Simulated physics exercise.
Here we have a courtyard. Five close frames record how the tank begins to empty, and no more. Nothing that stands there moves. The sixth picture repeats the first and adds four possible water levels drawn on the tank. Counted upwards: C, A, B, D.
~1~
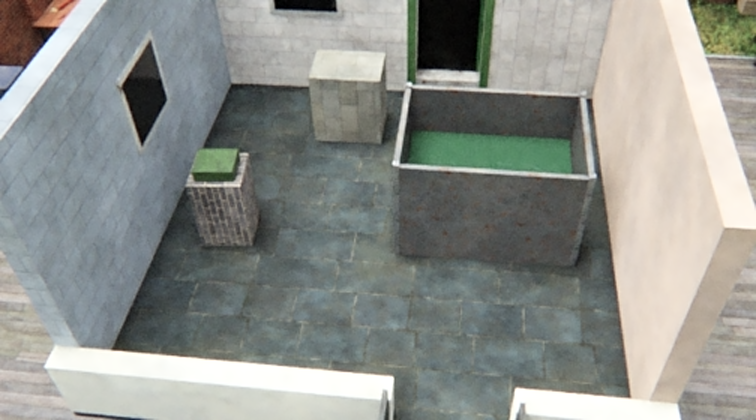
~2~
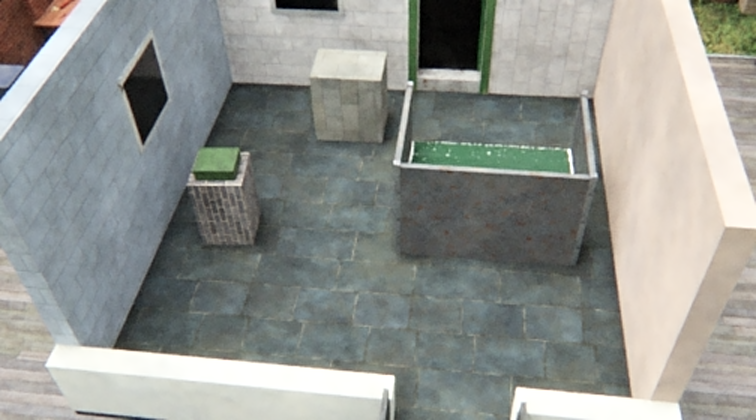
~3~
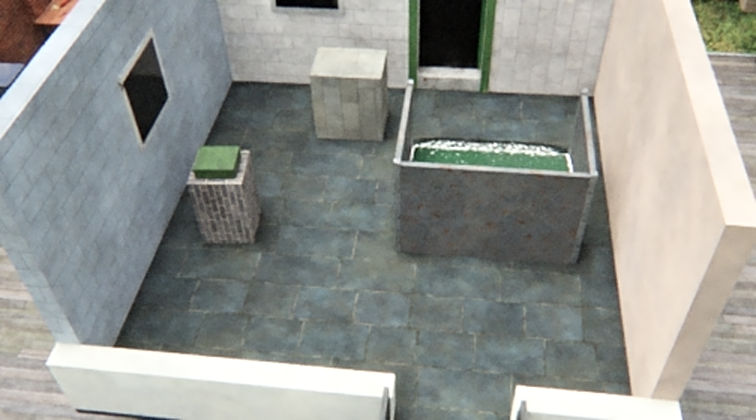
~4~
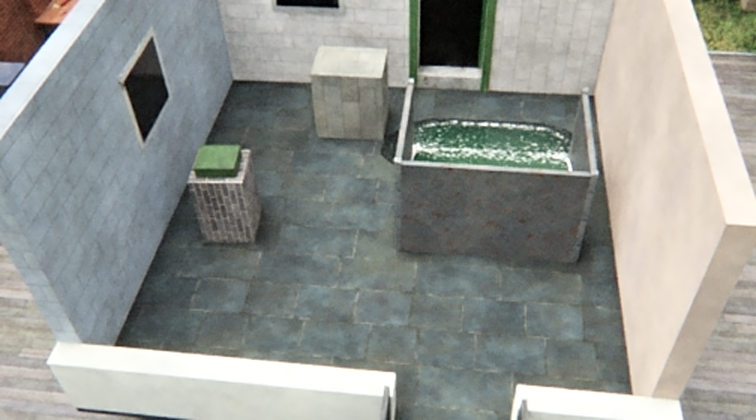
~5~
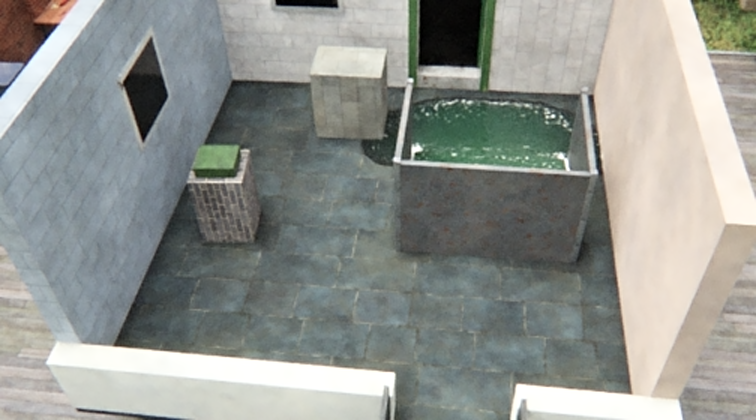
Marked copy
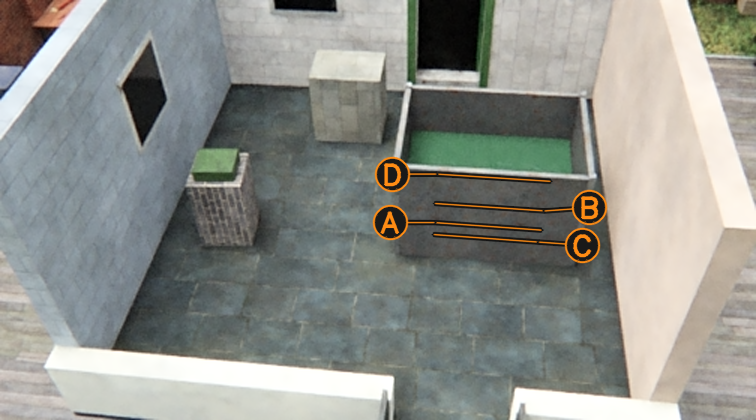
A dark grey open-topped tank holding green water stands at the right of a slate-paved courtyard, seen from high above with pale walls around it. A square stone block sits behind and left of it, a brick pedestal with a green top stands further left, and a green-framed doorway is behind. The water churns with white flecks, then a dark patch spreads over the paving by the tank's back left corner, while the camera stays still.
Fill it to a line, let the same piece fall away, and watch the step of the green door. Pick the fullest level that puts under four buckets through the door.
Use mark C.
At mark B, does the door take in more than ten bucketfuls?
Yes.
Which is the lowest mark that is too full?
It is A.
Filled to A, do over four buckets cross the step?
Yes, that goes wrong.
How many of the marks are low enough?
One of the four.
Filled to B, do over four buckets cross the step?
Yes.
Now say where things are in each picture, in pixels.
The first picture shows water in the tank at rest, its middle at (489, 171); foot of the green doorway at (447, 92); open gate at (454, 380).
In the second picture, water covers 2 % of the ground, its front hidden from here.
In the third picture, water covers 6 % of the ground, its front hidden from here.
In the fourth picture, water covers 10 % of the ground, its front hidden from here.
In the fifth picture, water covers 16 % of the ground, its front hidden from here.
On the marked copy, A at (487, 226); B at (489, 207); C at (486, 238); D at (492, 177); from the bottom up C, A, B, D.
Choosing A, about 8 bucketfuls get in.
Choosing B, dozens of bucketfuls pour in.
Choosing C, a splash gets over, under a bucket.
Choosing D, dozens of bucketfuls pour in.
